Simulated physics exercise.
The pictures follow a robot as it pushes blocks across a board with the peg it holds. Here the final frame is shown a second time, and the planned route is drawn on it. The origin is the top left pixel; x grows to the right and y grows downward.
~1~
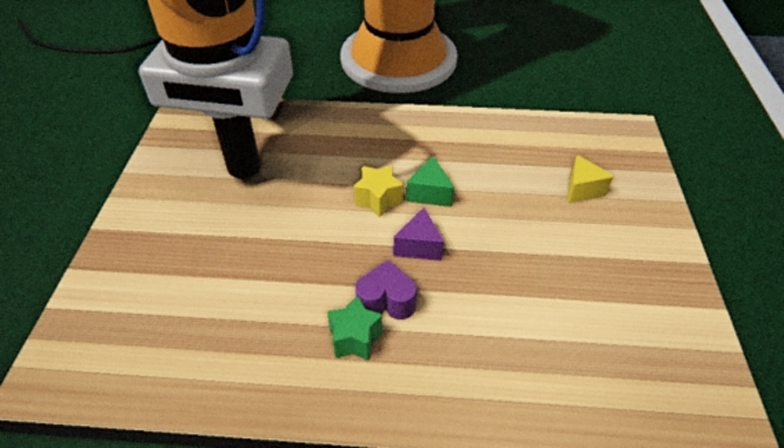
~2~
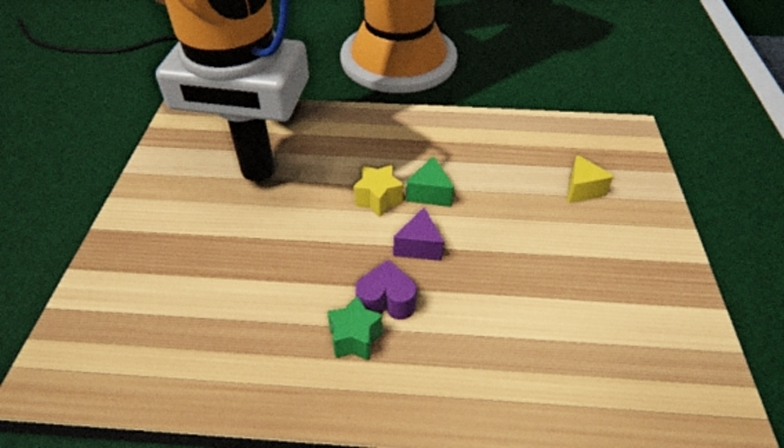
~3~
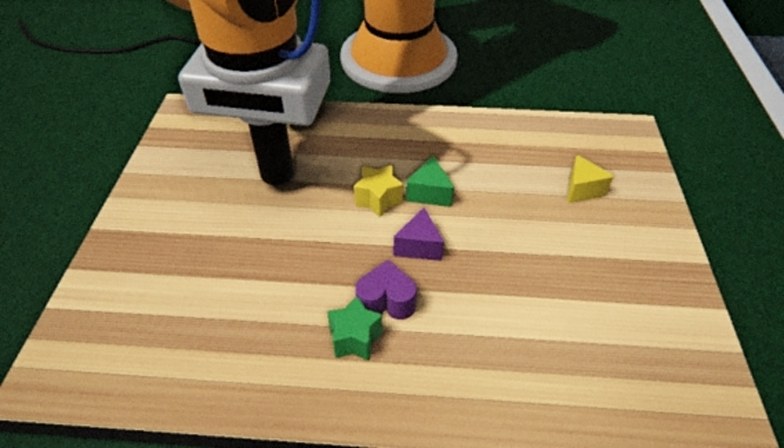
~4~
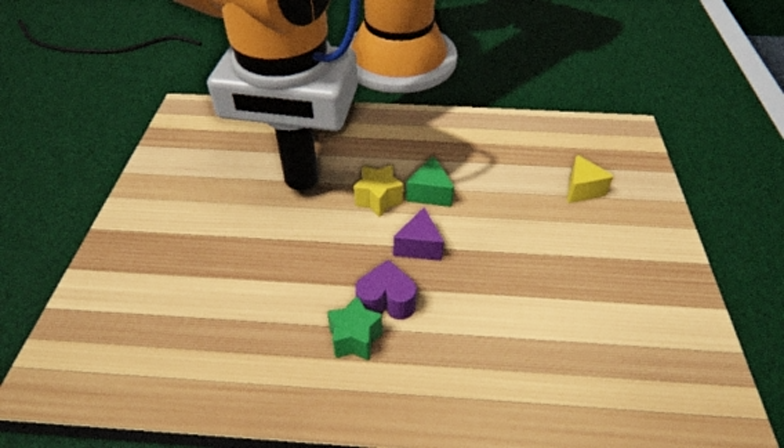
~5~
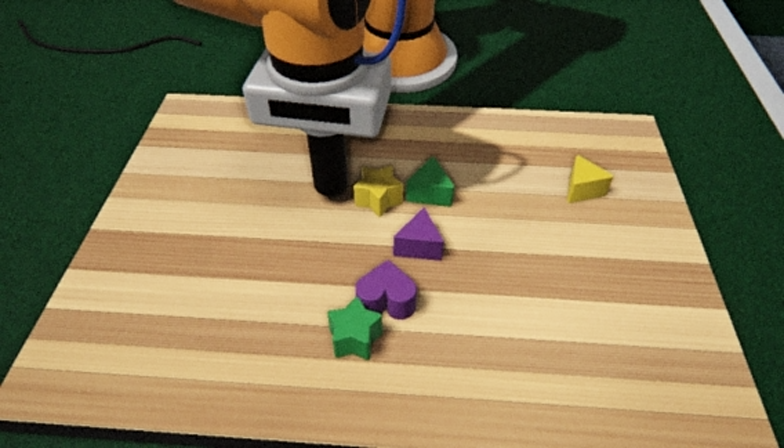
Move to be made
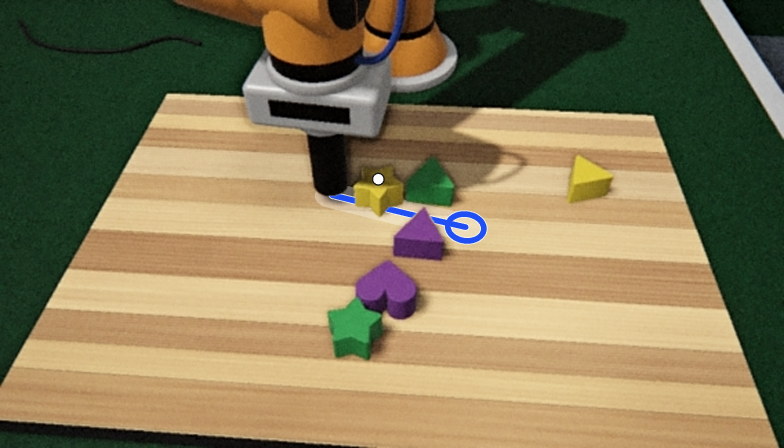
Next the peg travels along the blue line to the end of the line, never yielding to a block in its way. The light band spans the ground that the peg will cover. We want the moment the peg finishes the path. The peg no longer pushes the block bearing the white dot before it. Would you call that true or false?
Verdict: False.
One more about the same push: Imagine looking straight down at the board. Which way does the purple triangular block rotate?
From above, the purple triangular block will be seen to turn clockwise.
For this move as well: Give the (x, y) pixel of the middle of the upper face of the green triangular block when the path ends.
Close to (468, 168).
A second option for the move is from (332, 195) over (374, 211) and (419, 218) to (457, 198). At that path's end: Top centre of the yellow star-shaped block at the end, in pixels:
It should be at about (491, 191).
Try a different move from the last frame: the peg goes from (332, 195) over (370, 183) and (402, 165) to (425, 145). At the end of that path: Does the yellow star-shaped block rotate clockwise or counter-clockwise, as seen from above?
It spins with the clock.
The drawn path runs from (332, 195) directly to (466, 227); the dot is on the yellow star-shaped block.
The first path, step by step. One third of the way, peg at (375, 197); yellow star-shaped block at (410, 187); green triangular block at (448, 171), turned 40° anticlockwise.
Two thirds of the way, peg at (421, 208); yellow star-shaped block at (458, 197), turned 15° anticlockwise; green triangular block at (466, 169), turned 90° anticlockwise.
At the end, peg at (467, 218); yellow star-shaped block at (504, 205), turned 20° anticlockwise; purple triangular block at (428, 231), turned 45° clockwise; green triangular block at (468, 168), turned 100° anticlockwise.
